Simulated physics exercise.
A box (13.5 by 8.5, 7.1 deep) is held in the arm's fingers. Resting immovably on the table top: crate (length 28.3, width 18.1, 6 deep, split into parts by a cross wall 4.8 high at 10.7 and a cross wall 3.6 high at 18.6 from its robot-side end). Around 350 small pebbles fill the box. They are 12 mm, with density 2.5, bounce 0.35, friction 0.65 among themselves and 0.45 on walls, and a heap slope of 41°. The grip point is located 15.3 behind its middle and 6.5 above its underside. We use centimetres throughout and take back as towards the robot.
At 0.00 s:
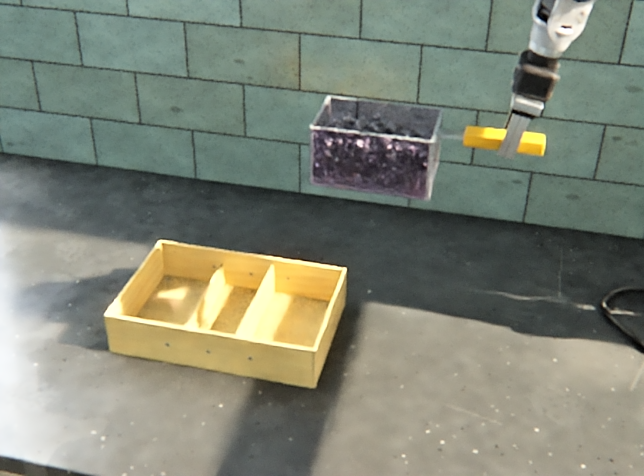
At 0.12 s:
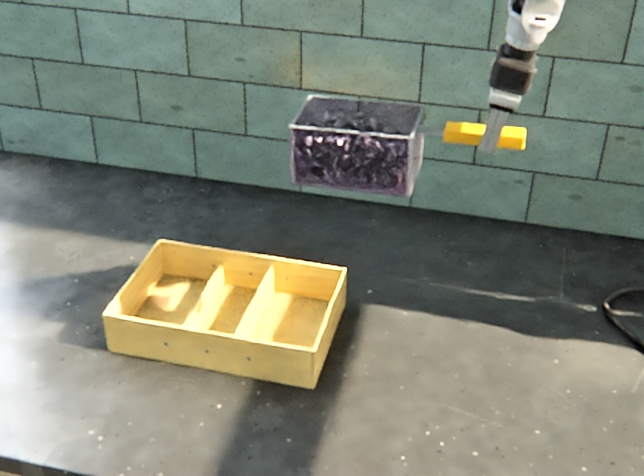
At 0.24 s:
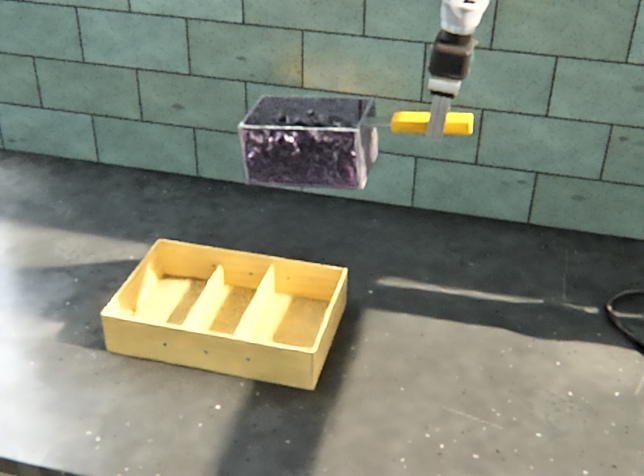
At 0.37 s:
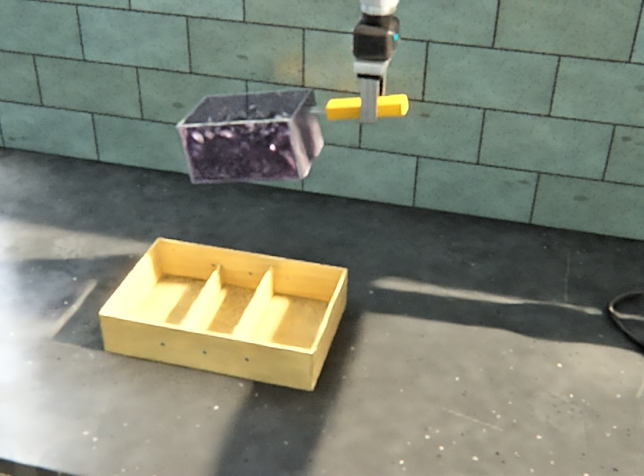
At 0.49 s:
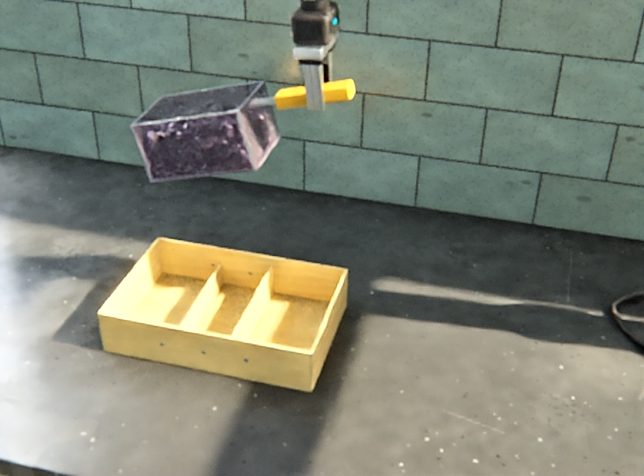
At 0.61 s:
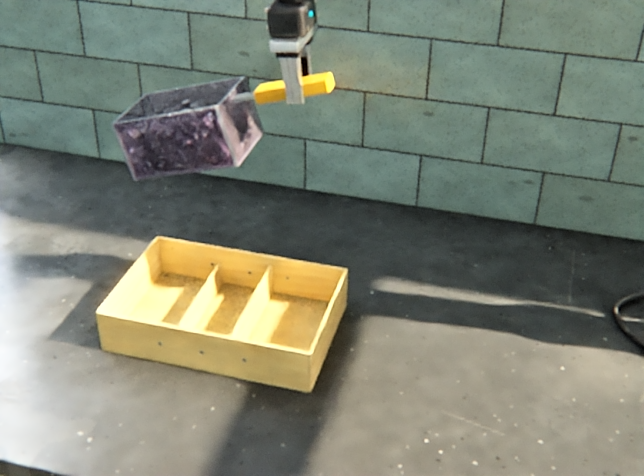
A robot arm carries a clear box of dark pebbles left, gradually tilting it.
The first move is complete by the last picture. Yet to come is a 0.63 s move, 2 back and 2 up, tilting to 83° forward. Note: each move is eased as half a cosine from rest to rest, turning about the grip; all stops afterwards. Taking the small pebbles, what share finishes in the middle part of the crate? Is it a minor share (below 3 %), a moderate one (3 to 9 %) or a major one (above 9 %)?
It is a major share.
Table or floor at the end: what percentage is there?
Some 0 percent.
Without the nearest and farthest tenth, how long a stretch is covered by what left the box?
Roughly 12 centimetres.
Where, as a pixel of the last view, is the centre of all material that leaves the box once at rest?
Around (256, 329) in the last view.
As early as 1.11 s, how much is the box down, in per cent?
About 0 per cent.
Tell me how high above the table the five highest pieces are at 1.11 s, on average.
Roughly 30 centimetres, give or take.
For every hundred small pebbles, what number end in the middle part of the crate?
About 15 per cent.
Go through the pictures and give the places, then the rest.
In the first picture, the box floor at (375, 171), level; upper third of the load around (375, 139), from x 320 to 430, top at y 115; 352 in the box.
In the second picture, the box floor at (358, 170), tilted 2° forward; upper third of the load around (357, 137), from x 300 to 415, top at y 115.
In the third picture, the box floor at (313, 166), tilted 6° forward; upper third of the load around (314, 134), from x 250 to 370, top at y 115.
In the fourth picture, the box floor at (258, 161), tilted 11° forward; upper third of the load around (260, 129), from x 195 to 310, top at y 110.
In the fifth picture, the box floor at (216, 156), tilted 15° forward; upper third of the load around (218, 123), from x 150 to 270, top at y 105.
In the sixth picture, the box floor at (199, 153), tilted 17° forward; upper third of the load around (203, 121), from x 130 to 250, top at y 105; 352 in the box.
After 0.86 s, tilted 40° forward, highest piece 31 above the table; 352 in the box.
After 1.11 s, tilted 77° forward, highest piece 29 above the table; 351 in the box, 1 in flight or on a rim.
After 1.44 s, tilted 83° forward, highest piece 28 above the table; 322 in the box, 12 in the robot-side part, 6 in the middle part, 12 in flight or on a rim.
After 2.49 s, tilted 83° forward, highest piece 28 above the table; 239 in the box, 58 in the robot-side part, 55 in the middle part.
In the end, 239 in the box, 58 in the robot-side part, 55 in the middle part. That is 16 % in the middle part of the crate.
